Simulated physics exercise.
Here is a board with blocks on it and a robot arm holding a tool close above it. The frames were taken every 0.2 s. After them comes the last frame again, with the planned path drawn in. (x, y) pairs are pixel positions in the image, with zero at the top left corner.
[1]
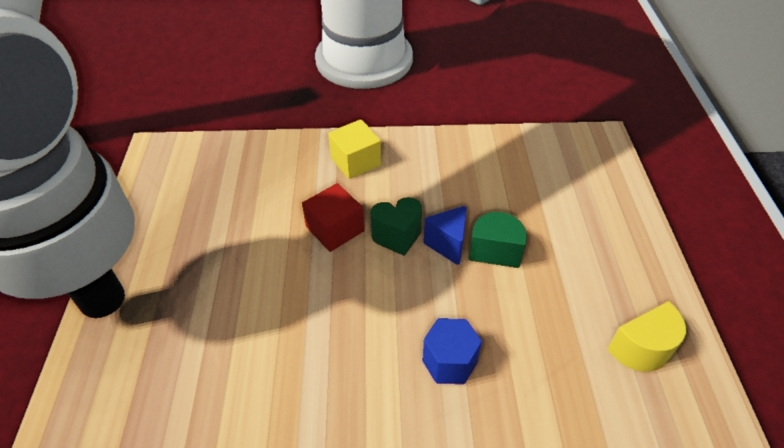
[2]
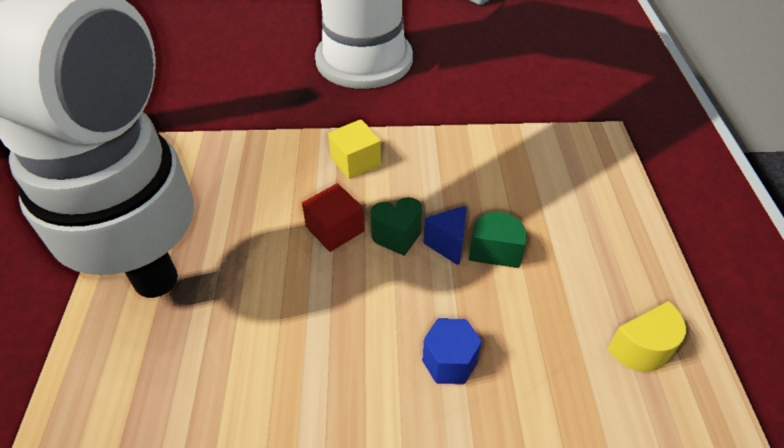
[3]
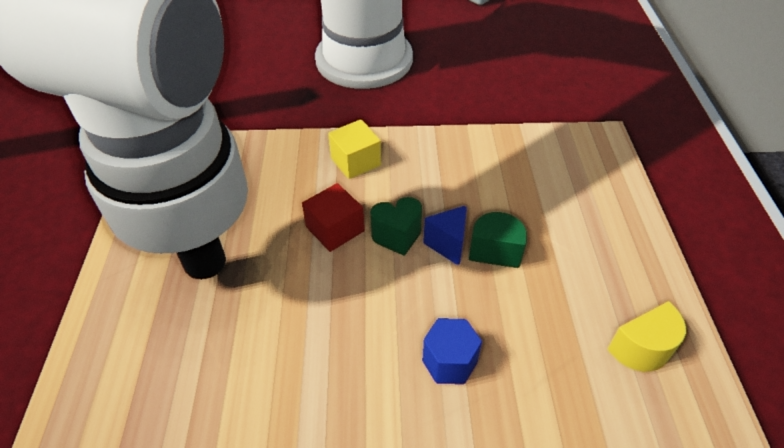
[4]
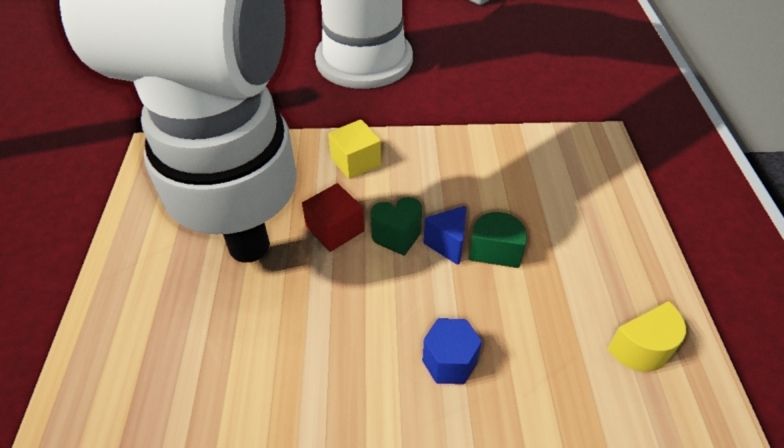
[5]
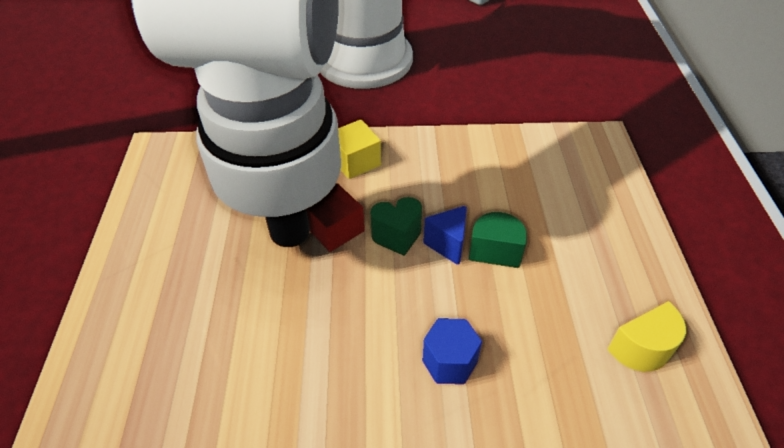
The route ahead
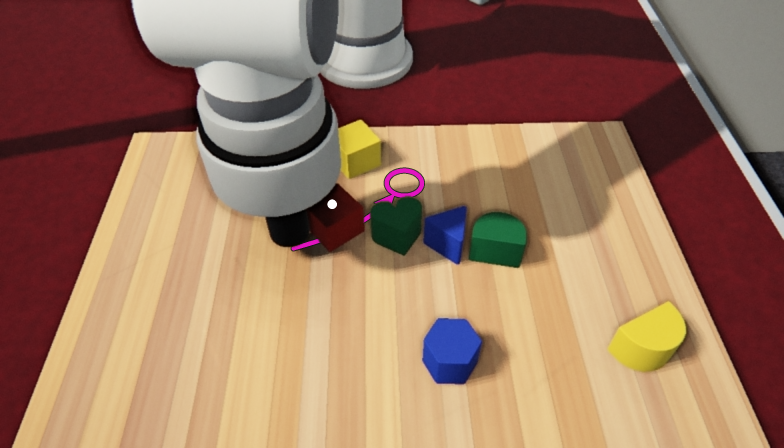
A robot arm moved its black tool steadily rightward and slightly away over a wooden board of colourful blocks, ending close beside the red block, while all the blocks stayed where they were.
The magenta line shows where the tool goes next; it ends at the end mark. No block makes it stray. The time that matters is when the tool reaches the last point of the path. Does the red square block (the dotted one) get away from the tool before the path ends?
The answer is no.
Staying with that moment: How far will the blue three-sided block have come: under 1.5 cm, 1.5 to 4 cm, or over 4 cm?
Less than 1.5 cm.
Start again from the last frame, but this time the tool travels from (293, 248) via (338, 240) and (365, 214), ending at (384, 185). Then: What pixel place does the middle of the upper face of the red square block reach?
The centre of its top will be at (404, 139).
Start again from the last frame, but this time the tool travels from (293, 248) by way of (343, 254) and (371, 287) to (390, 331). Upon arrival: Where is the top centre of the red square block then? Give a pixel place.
Somewhere near (352, 198).
Drawn move, from (293, 248) through (340, 233) and (378, 210) to (404, 183); the dot is on the red square block.
The first path, step by step. One third of the way, tool (339, 218); red square block (369, 187).
Two thirds of the way, tool (378, 194); red square block (403, 163).
At the end, tool (405, 168); red square block (429, 138); green heart block still; blue three-sided block still.
